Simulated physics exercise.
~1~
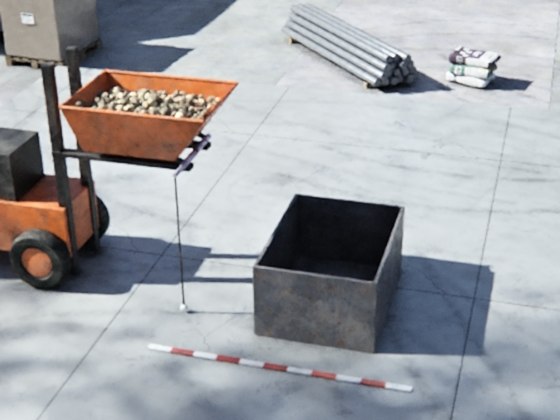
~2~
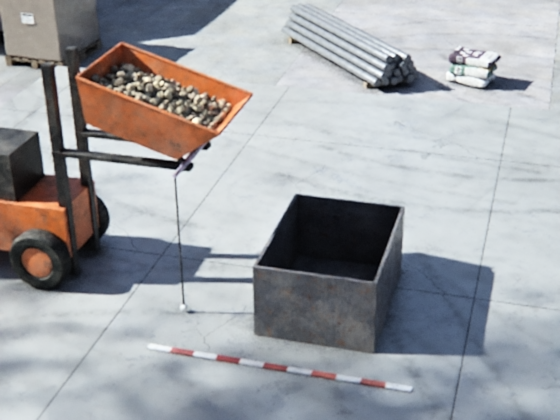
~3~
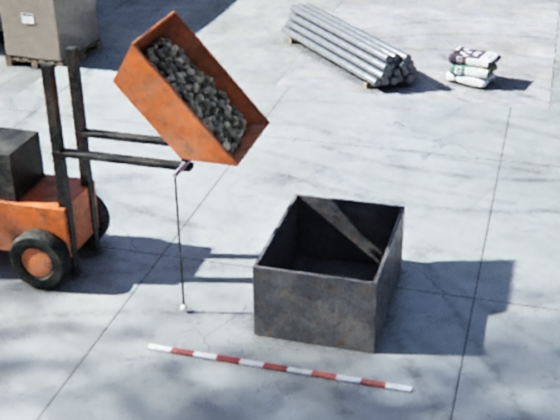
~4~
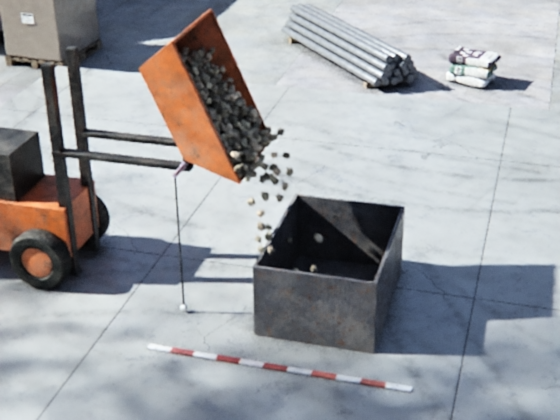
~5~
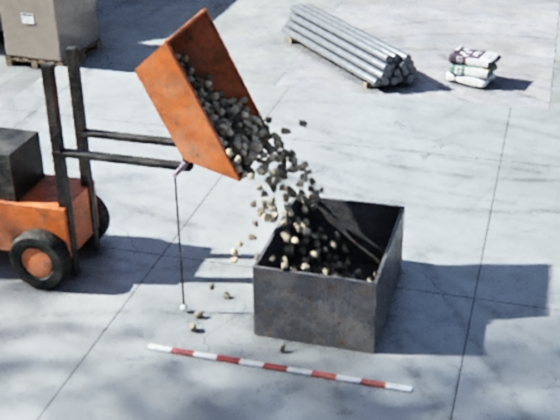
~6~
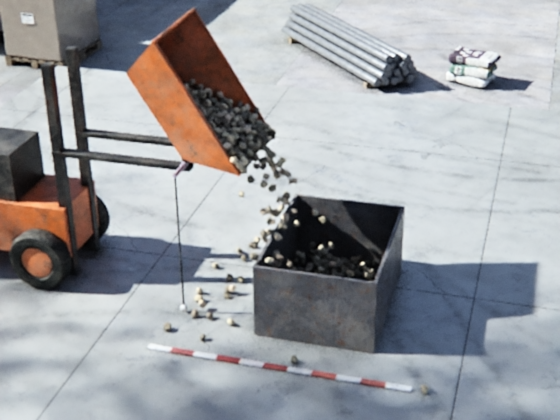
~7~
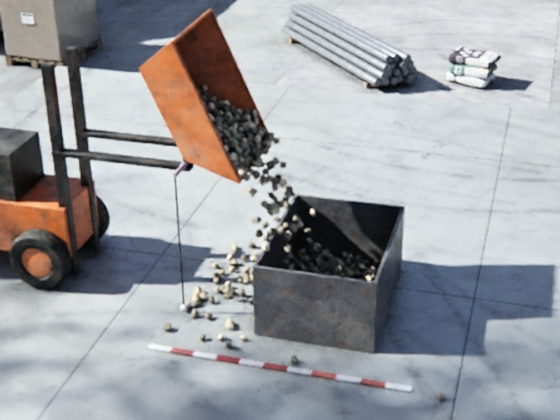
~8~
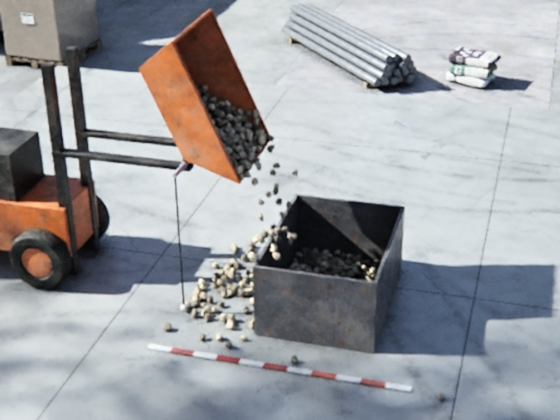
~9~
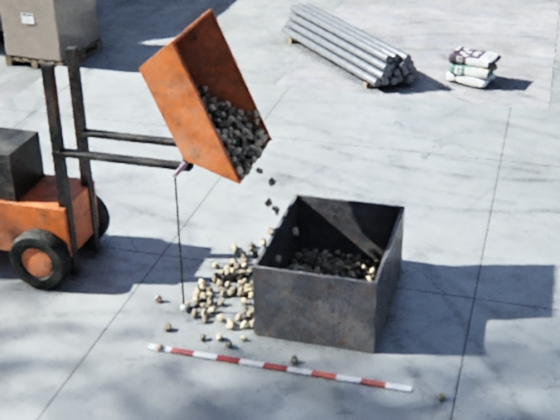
A forklift tips its orange skip, spilling stones into and beside a bin, some staying inside.
